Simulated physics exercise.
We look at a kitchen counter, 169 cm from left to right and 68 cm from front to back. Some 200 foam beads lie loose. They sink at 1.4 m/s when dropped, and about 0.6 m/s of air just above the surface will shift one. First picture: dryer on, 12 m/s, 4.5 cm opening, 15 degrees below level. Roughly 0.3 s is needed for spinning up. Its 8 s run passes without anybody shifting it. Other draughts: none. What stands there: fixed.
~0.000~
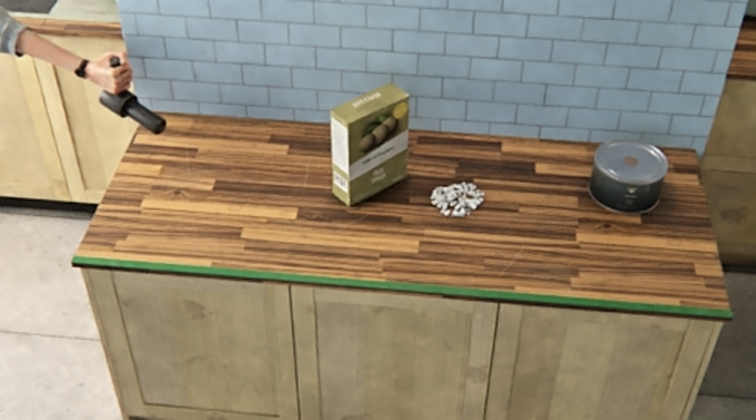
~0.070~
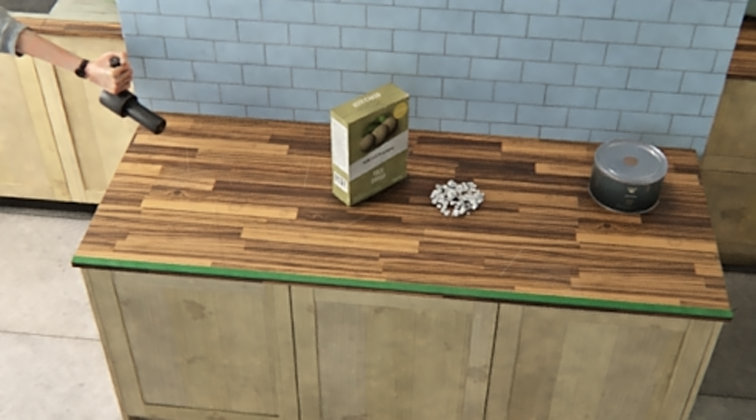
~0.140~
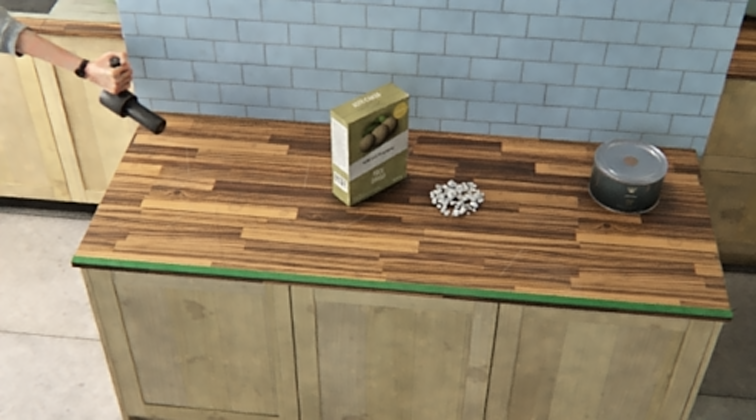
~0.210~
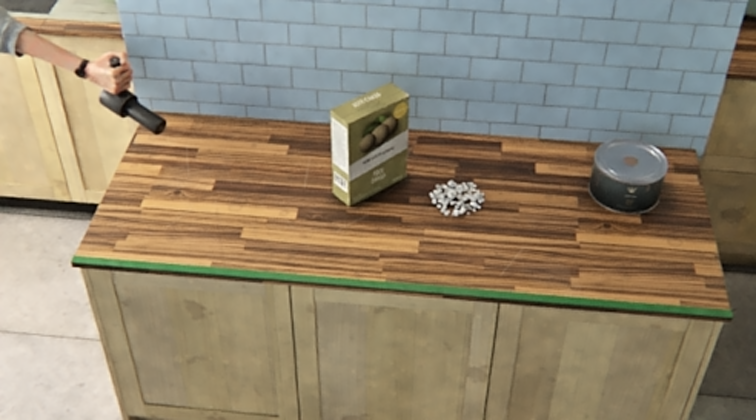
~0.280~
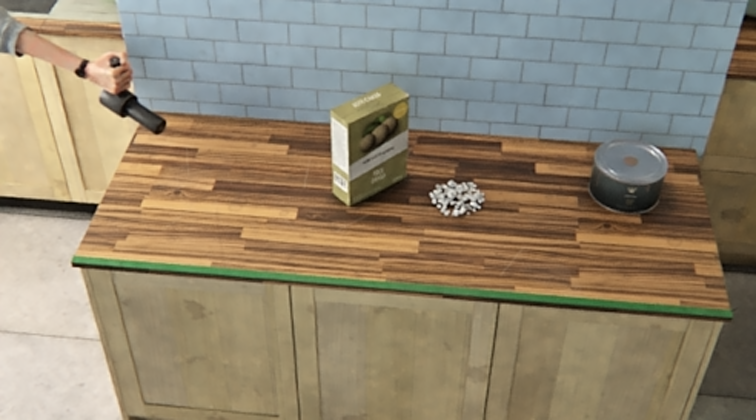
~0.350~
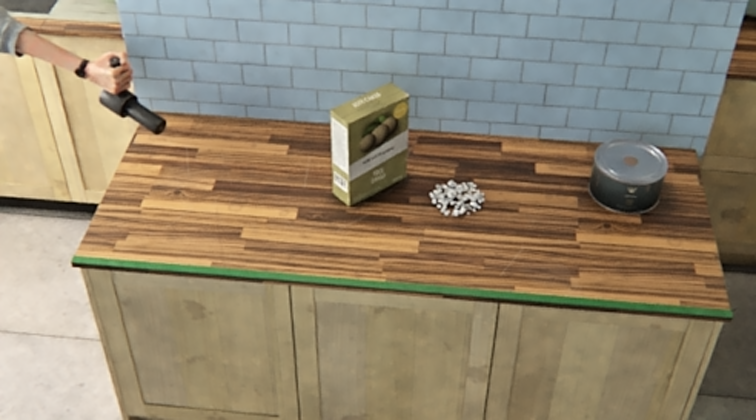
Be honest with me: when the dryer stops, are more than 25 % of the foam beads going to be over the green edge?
Loss there undershoots or meets a quarter.
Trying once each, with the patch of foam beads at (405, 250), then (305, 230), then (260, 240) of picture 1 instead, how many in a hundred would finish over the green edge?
In turn: 70 per cent, 100 per cent, 100 per cent.
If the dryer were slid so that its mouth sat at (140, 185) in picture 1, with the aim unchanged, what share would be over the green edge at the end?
0 per cent, roughly.
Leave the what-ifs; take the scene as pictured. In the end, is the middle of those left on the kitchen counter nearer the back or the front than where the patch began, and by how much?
To the far end, near enough 5 cm.
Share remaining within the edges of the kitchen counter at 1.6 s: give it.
I'd put it near 100 per cent.
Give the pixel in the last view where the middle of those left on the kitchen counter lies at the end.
Near (501, 190).
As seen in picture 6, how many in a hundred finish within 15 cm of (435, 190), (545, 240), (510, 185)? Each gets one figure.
I would say some 40 %, 0 % and 50 % respectively.
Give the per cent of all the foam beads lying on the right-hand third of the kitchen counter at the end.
I'd estimate around 40 per cent.
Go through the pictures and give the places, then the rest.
In the first picture, the middle of the foam beads is near (460, 200), none has stirred yet and the mouth of the dryer is at (161, 128).
In the second picture, the middle of the foam beads is near (460, 199), none has stirred yet and the green edge is centred on (393, 290).
In the third picture, the middle of the foam beads is near (459, 198), none has stirred yet, the top of a carton is at (370, 102) and the top of a large tin is at (631, 161).
In the fourth picture, the middle of the foam beads is near (459, 199) and none has stirred yet.
In the fifth picture, the middle of the foam beads is near (459, 199) and none has stirred yet.
In the sixth picture, the middle of the foam beads is near (459, 199) and none has stirred yet.
After 1.6 s the count stands so, 0 % are over the green edge; the middle of those still in play is near (468, 198).
After 2.6 s the count stands so, 0 % are over the green edge; the middle of those still in play is near (481, 192).
After 4.4 s the count stands so, 0 % are over the green edge; the middle of those still in play is near (494, 190).
After 8.0 s, at the end, 0 % are over the green edge; the middle of those still in play is near (501, 190).
